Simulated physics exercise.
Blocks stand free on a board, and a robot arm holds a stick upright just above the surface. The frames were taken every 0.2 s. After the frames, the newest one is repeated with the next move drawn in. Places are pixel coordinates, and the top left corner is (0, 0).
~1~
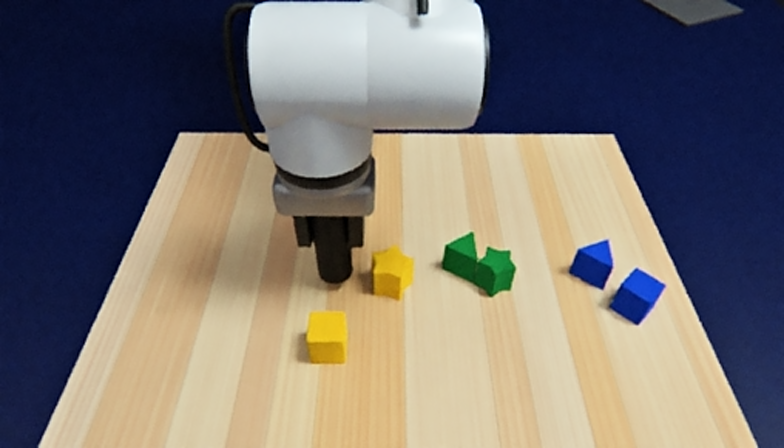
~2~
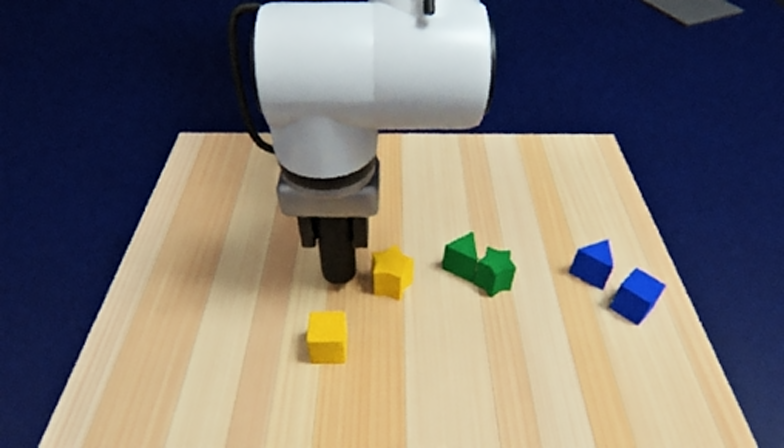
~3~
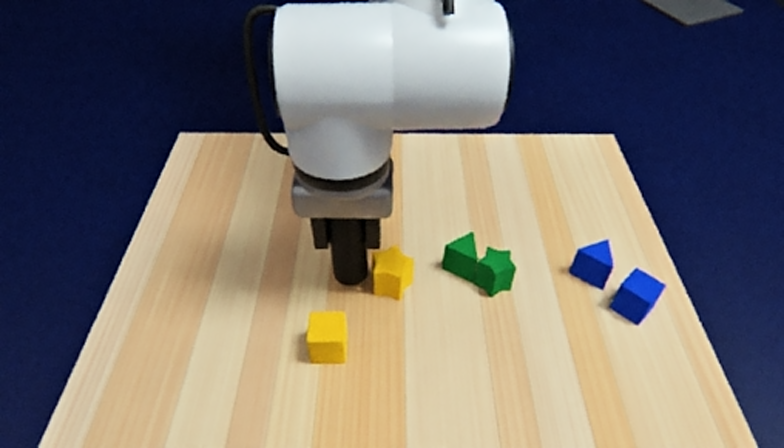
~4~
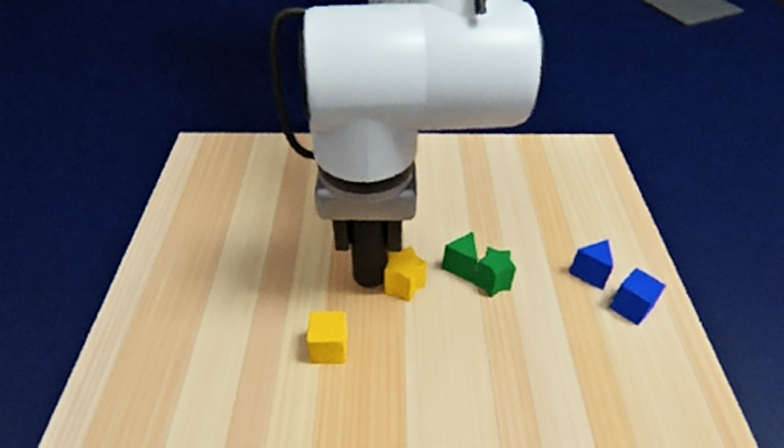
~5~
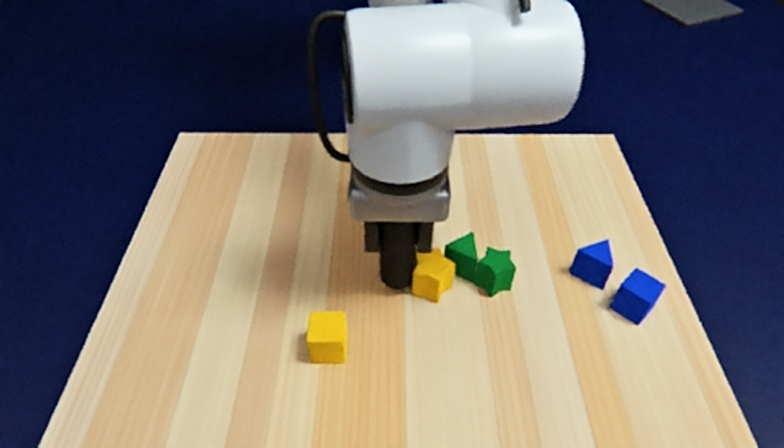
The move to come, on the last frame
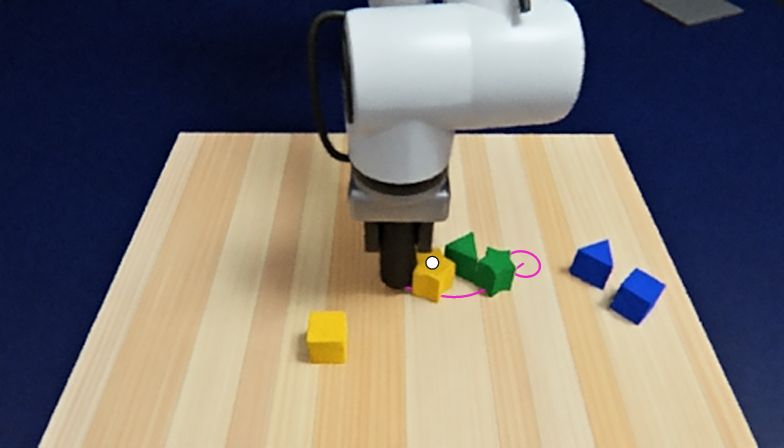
A robot arm moves its stick right and pushes the yellow star-shaped block toward the green blocks.
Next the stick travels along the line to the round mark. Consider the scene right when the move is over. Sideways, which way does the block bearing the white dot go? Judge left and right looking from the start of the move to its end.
Its shift is rightward.
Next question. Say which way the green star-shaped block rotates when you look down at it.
Viewed from above: Anti-clockwise.
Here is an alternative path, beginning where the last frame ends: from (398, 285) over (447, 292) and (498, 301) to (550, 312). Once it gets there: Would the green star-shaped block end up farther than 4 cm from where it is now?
Yes - that is the case.
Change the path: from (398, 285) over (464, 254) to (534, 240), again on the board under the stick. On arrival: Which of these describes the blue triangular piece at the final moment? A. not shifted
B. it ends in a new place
A.
Drawn move, from (398, 285) via (445, 296) and (490, 287), ending at (523, 264); the dot is on the yellow star-shaped block.
On the path given first. One third of the way, stick at (446, 287); yellow star-shaped block at (483, 272); green triangular piece at (471, 242); green star-shaped block at (511, 258).
Two thirds of the way, stick at (493, 277); yellow star-shaped block at (530, 270), turned 15° clockwise; green triangular piece at (473, 240), turned 30° anticlockwise; green star-shaped block at (550, 250), turned 65° anticlockwise.
At the end, stick at (526, 254); yellow star-shaped block at (547, 267), turned 60° clockwise; green triangular piece at (475, 239), turned 50° anticlockwise; green star-shaped block at (566, 248), turned 100° anticlockwise; blue triangular piece at (603, 250), turned 15° clockwise.
